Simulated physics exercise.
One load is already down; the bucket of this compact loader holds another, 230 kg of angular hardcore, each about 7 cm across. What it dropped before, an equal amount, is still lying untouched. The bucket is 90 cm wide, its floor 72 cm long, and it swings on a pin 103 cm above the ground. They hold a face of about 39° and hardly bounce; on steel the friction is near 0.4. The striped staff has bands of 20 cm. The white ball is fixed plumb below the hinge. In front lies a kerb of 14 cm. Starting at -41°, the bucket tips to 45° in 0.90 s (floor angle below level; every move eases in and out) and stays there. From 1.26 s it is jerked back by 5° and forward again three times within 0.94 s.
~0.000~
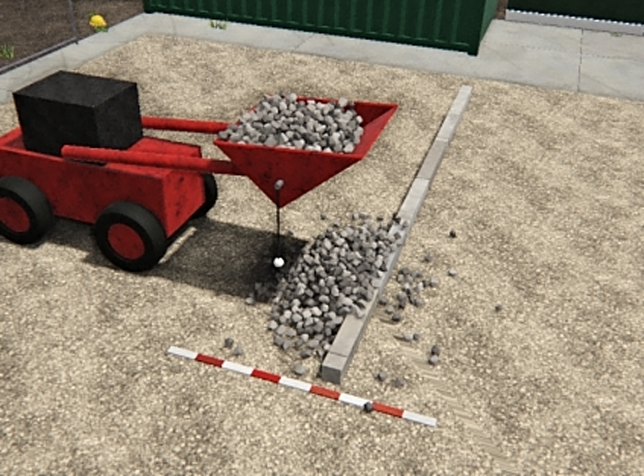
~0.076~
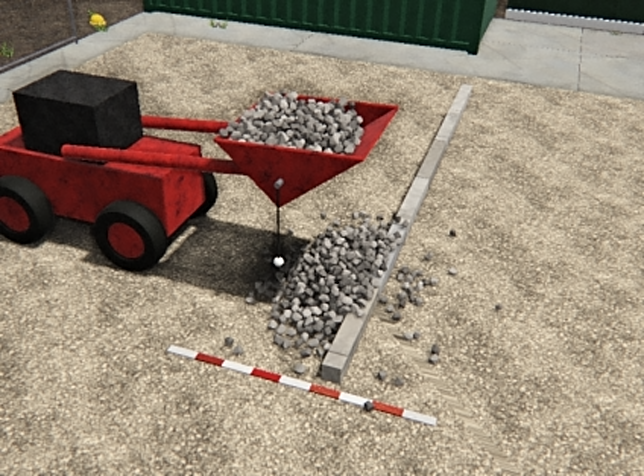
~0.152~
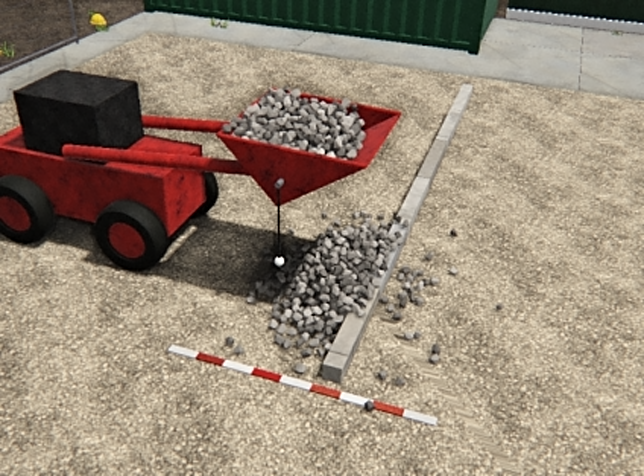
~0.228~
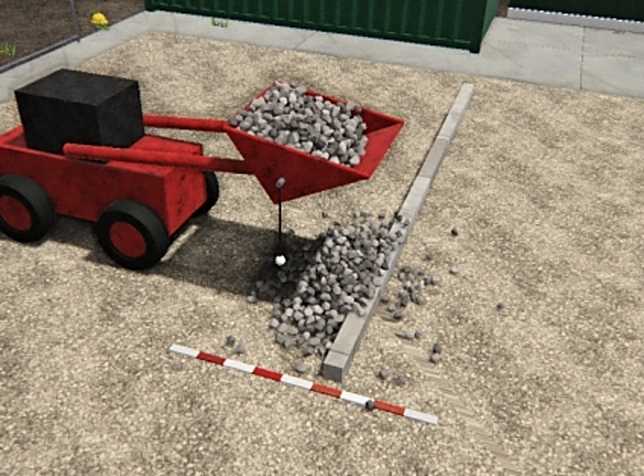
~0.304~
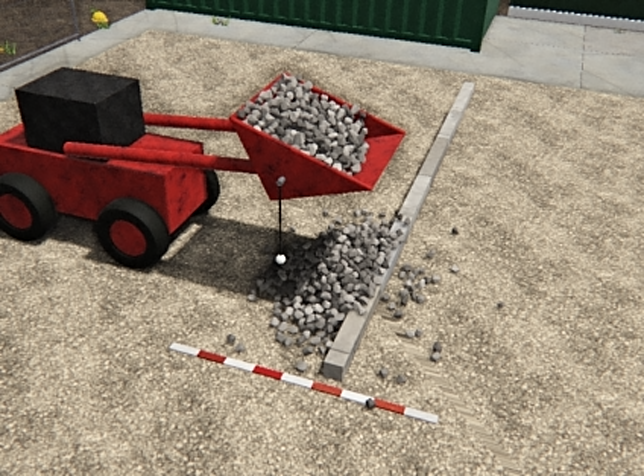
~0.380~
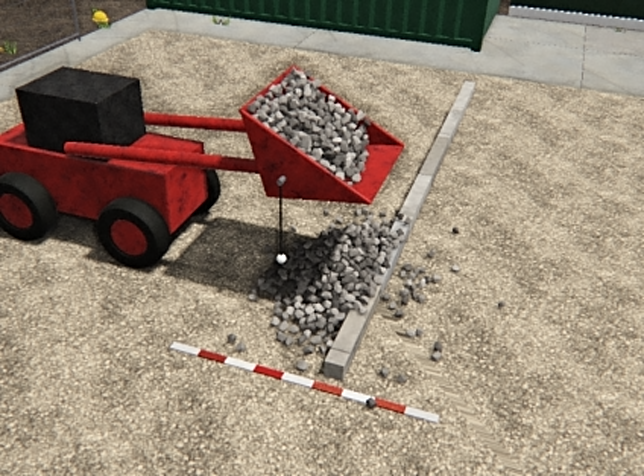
A red loader's raised bucket of grey stones tilts steadily forward beside a stone pile.
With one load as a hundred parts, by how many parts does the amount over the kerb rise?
Close to 77 parts in a hundred.
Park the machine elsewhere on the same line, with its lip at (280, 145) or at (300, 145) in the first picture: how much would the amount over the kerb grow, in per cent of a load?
First some 0, then 5 per cent.
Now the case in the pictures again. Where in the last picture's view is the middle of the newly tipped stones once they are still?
Around (410, 285).
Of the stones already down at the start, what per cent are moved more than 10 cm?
Roughly 5 per cent of them.
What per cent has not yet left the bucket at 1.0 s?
About 50 per cent.
After 0.7 s the floor is at 32°; in per cent of one load, 99 in the bucket, 96 on this side of the kerb, 5 over the kerb; the foremost stones are at (444, 307).
After 1.0 s the floor is at 45°; in per cent of one load, 51 in the bucket, 137 on this side of the kerb, 12 over the kerb; the foremost stones are at (444, 307).
After 2.7 s the floor is at 45°; in per cent of one load, 0 in the bucket, 118 on this side of the kerb, 82 over the kerb; the foremost stones are at (534, 345).
After 5.1 s the floor is at 45°; in per cent of one load, 0 in the bucket, 118 on this side of the kerb, 82 over the kerb; the foremost stones are at (534, 345). Net gain over the kerb, 77.
